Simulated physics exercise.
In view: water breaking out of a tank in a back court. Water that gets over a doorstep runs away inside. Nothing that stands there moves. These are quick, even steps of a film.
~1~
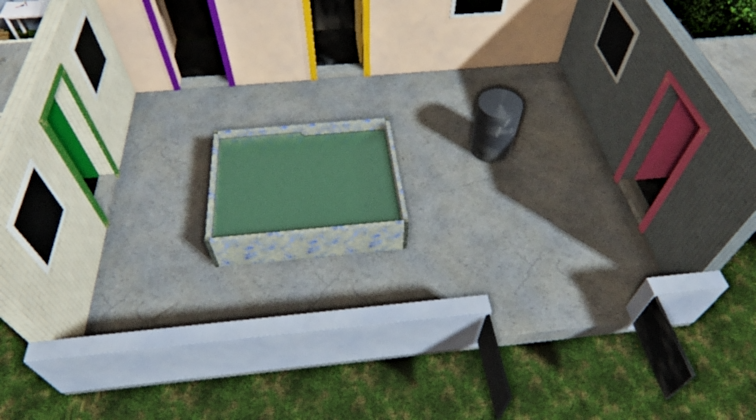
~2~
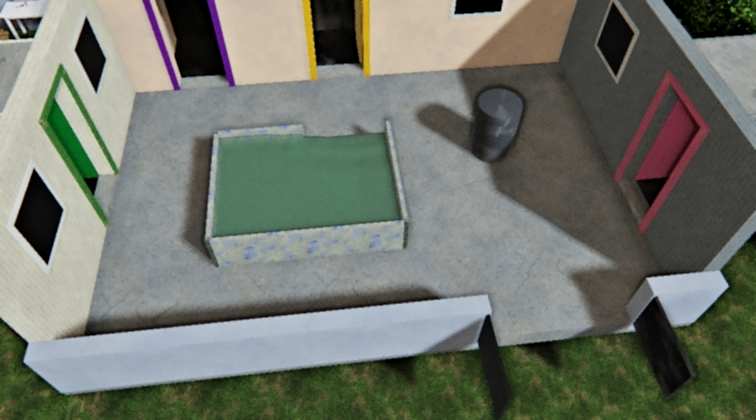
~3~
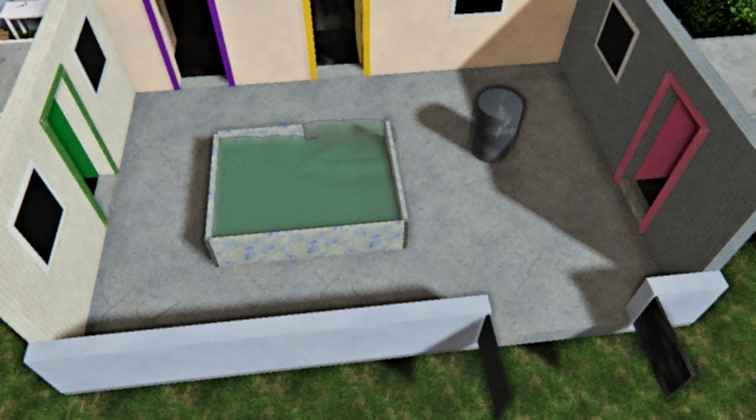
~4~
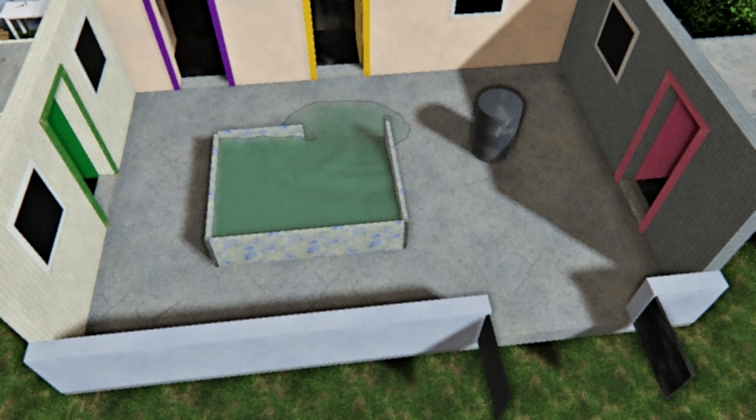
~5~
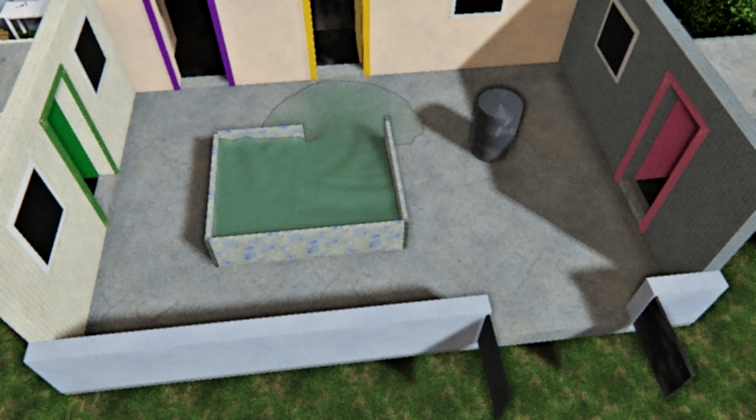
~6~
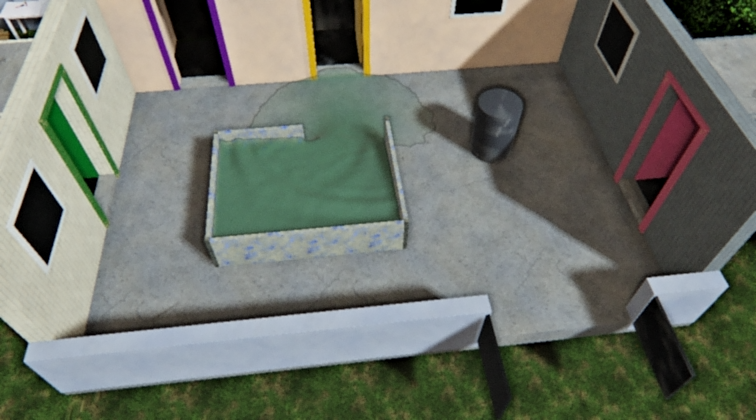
In a walled back court, green water breaking through the far side of a rectangular tank and fanning out across the paving.
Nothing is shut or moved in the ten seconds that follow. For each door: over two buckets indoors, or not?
The yellow door lets in a lot; the pink door admits no more than that; the purple door admits no more than that; the green door admits no more than that.
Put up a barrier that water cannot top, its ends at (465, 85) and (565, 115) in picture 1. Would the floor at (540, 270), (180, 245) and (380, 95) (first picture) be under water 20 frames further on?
As listed: Not flooded, free of water, covered.
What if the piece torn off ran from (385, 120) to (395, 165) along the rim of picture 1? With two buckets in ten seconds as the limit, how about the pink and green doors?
One by one: The pink door goes over; the green door lets less in.
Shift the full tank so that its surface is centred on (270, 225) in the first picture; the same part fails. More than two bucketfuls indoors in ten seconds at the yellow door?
One by one: Yellow door floods.
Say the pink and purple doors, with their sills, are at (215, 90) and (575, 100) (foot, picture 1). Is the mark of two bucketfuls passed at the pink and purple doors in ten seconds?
In short: The pink one is under; the purple one floods.
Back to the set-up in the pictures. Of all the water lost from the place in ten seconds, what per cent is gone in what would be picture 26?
Roughly 45 per cent.
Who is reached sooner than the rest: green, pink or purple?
It is the purple one.
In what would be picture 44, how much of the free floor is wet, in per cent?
Near 70 in a hundred.
A moment on, water covers 15 % of the floor; the yellow door over two buckets in, the pink door not reached, the purple door not reached, the green door not reached.
Next, water covers 25 % of the floor; the yellow door far over two buckets in, the pink door not reached, the purple door wet at the sill, nothing in, the green door not reached.
Then, water covers 40 % of the floor; the yellow door far over two buckets in, the pink door not reached, the purple door wet at the sill, nothing in, the green door wet at the sill, nothing in.
Later, water covers 70 % of the floor; the yellow door far over two buckets in, the pink door wet at the sill, nothing in, the purple door wet at the sill, nothing in, the green door wet at the sill, nothing in.
In the end, water covers 95 % of the floor; the yellow door far over two buckets in, the pink door wet at the sill, nothing in, the purple door wet at the sill, nothing in, the green door wet at the sill, nothing in.
